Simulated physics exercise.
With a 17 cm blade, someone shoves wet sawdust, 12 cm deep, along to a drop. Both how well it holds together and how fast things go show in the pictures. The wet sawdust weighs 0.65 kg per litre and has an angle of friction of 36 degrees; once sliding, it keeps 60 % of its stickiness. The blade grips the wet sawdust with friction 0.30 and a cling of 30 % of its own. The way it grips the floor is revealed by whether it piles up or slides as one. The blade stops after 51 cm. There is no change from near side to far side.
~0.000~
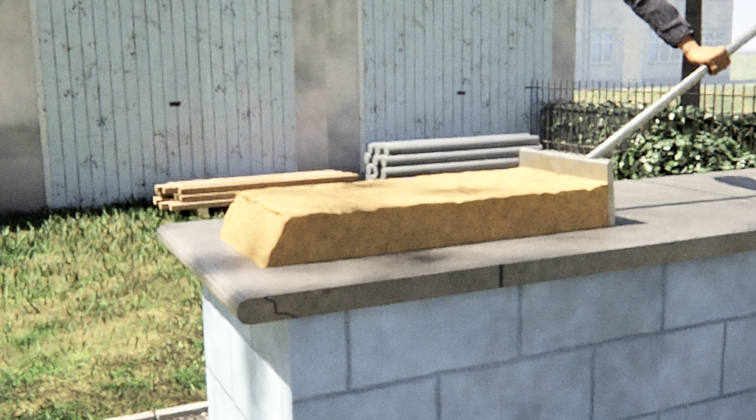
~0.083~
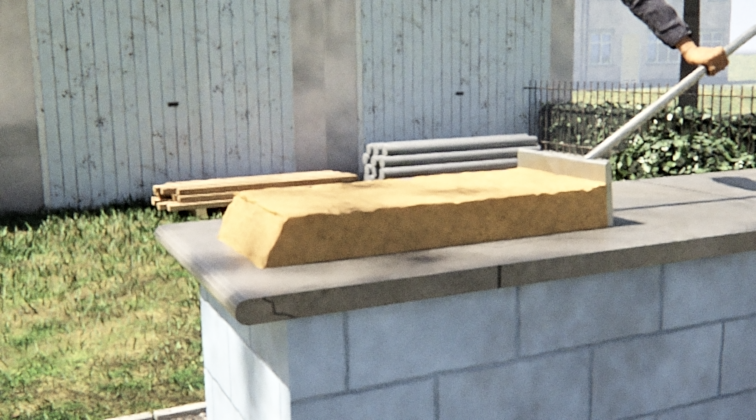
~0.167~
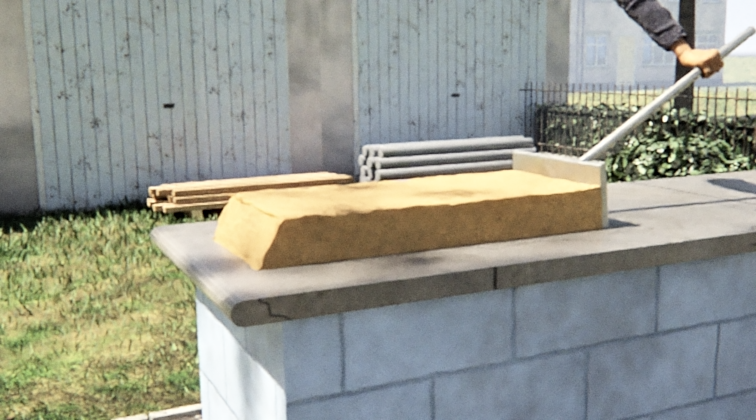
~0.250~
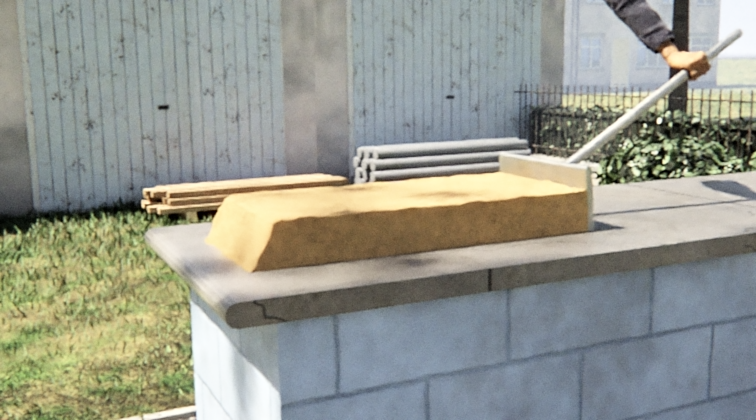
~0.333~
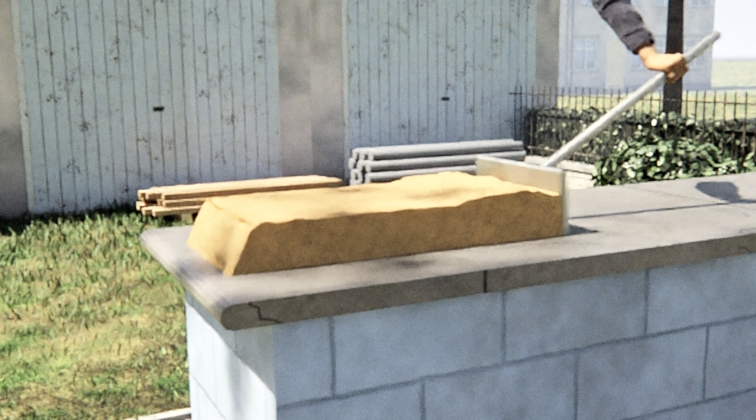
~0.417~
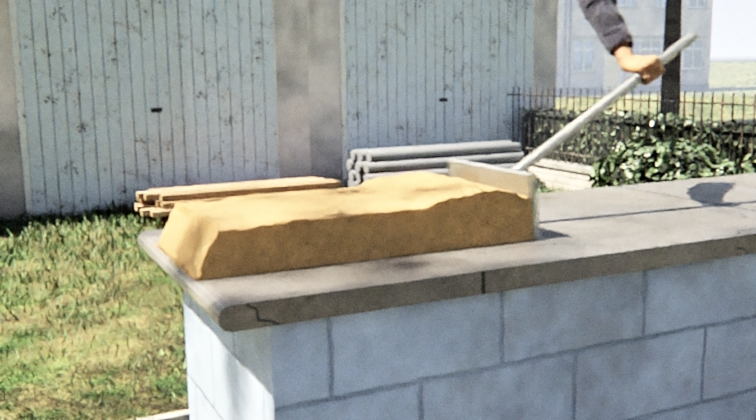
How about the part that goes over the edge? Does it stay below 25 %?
No, it is above 25 %.
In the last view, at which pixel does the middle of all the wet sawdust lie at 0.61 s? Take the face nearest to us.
The middle is near (309, 244) in that view.
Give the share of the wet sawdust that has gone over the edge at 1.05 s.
Measured share: Around 35 %.
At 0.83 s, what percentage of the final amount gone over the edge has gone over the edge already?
Some 50 per cent.
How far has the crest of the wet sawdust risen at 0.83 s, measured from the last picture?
Some 0 cm.
After 0.61 s, 0 % has gone over the edge.
After 0.83 s, 18 % has gone over the edge.
After 1.05 s, 33 % has gone over the edge.
After 1.28 s, 33 % has gone over the edge.
After 1.54 s, 33 % has gone over the edge.
